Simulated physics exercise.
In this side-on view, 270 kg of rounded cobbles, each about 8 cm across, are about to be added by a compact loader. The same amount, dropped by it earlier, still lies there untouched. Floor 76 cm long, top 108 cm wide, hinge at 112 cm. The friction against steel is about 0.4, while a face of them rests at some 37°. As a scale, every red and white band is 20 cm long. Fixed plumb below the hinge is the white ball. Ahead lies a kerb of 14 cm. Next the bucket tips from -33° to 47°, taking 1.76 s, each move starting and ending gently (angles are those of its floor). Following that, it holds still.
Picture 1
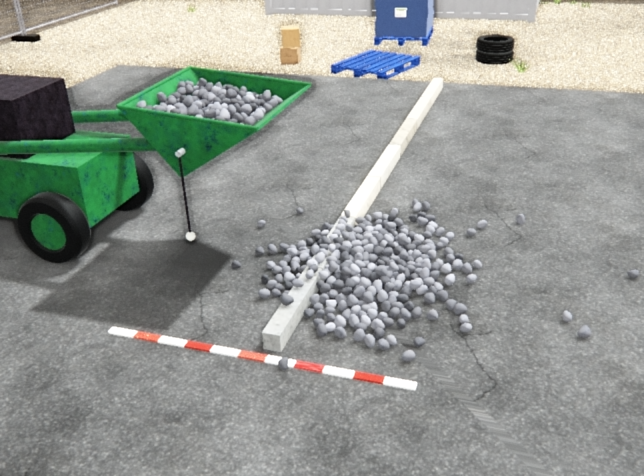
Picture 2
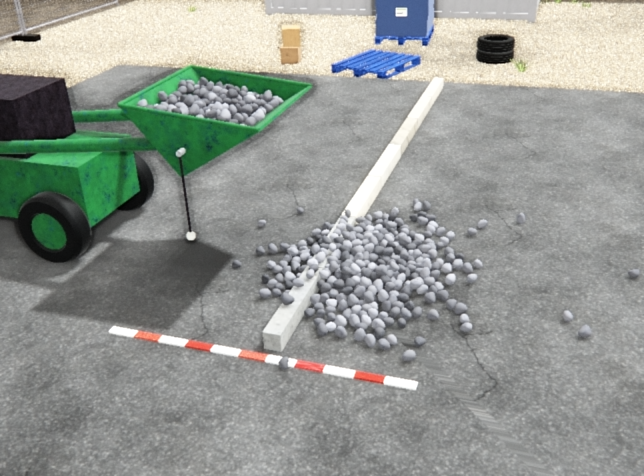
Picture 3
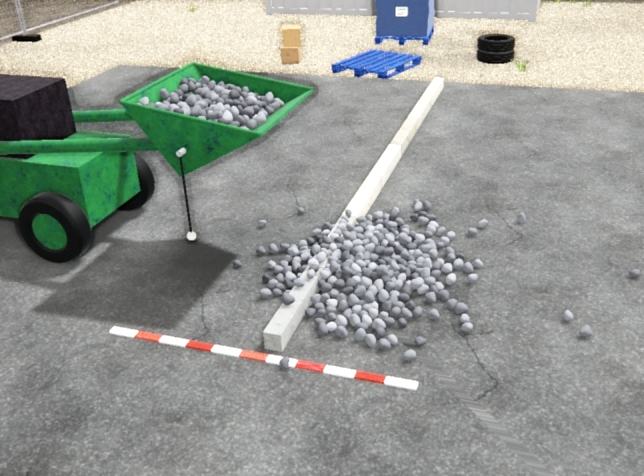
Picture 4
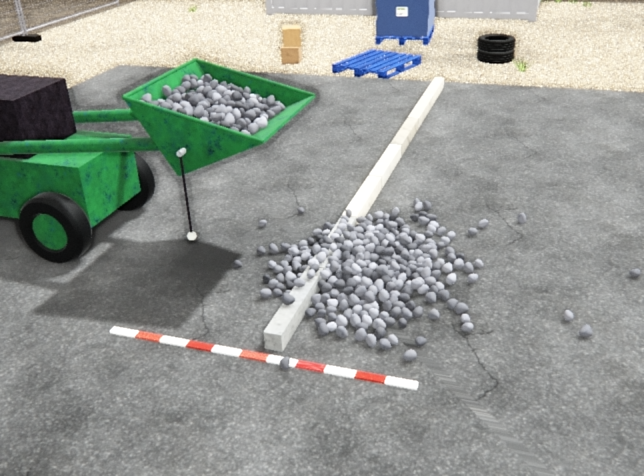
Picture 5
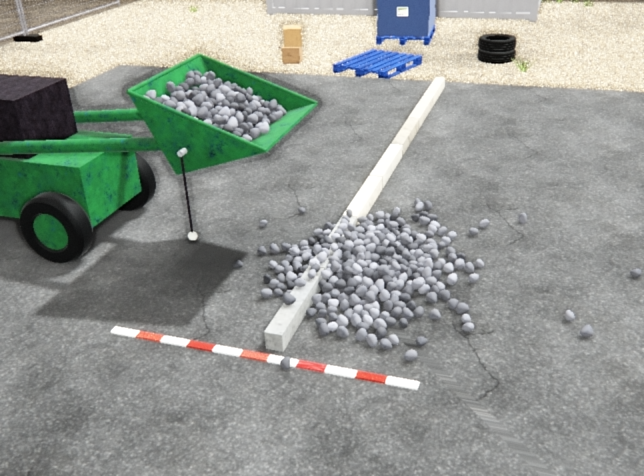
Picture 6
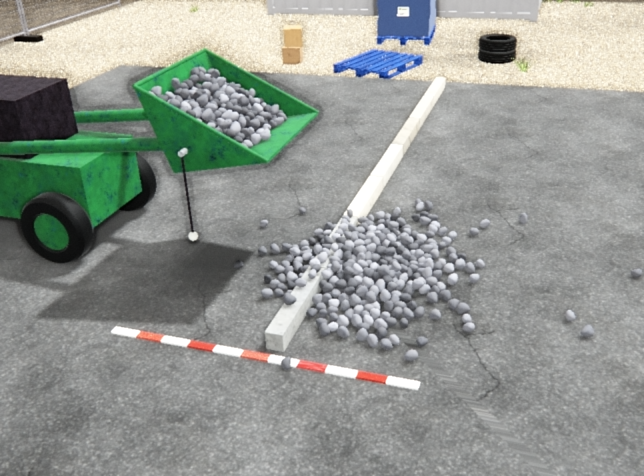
A green loader's bucket, filled with grey stones, tilts gradually forward, its back edge rising while the wheels stay in place; a heap of similar stones lies still across a pale kerb beside a red and white striped bar.
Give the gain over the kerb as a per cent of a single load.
9 %.
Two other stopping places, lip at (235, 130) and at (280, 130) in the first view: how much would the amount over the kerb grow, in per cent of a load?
Case one about 0 %, case two about 30 %.
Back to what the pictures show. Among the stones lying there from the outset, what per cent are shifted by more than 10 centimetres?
The answer is about 5 per cent.
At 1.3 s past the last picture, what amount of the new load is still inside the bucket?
It still holds about 10 per cent.
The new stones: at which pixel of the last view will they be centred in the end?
Roughly at (295, 250) in the last picture.
Then, 0.7 s after the last picture the floor is at 35°; in per cent of one load, 93 in the bucket, 23 on this side of the kerb, 84 over the kerb; the foremost stones are at (526, 288).
Then, 1.3 s after the last picture the floor is at 47°; in per cent of one load, 8 in the bucket, 105 on this side of the kerb, 87 over the kerb; the foremost stones are at (526, 288).
Then, 1.6 s after the last picture the floor is at 47°; in per cent of one load, 0 in the bucket, 108 on this side of the kerb, 92 over the kerb; the foremost stones are at (526, 288).
Then, 4.1 s after the last picture the floor is at 47°; in per cent of one load, 0 in the bucket, 107 on this side of the kerb, 93 over the kerb; the foremost stones are at (526, 288). Net gain over the kerb, 9.
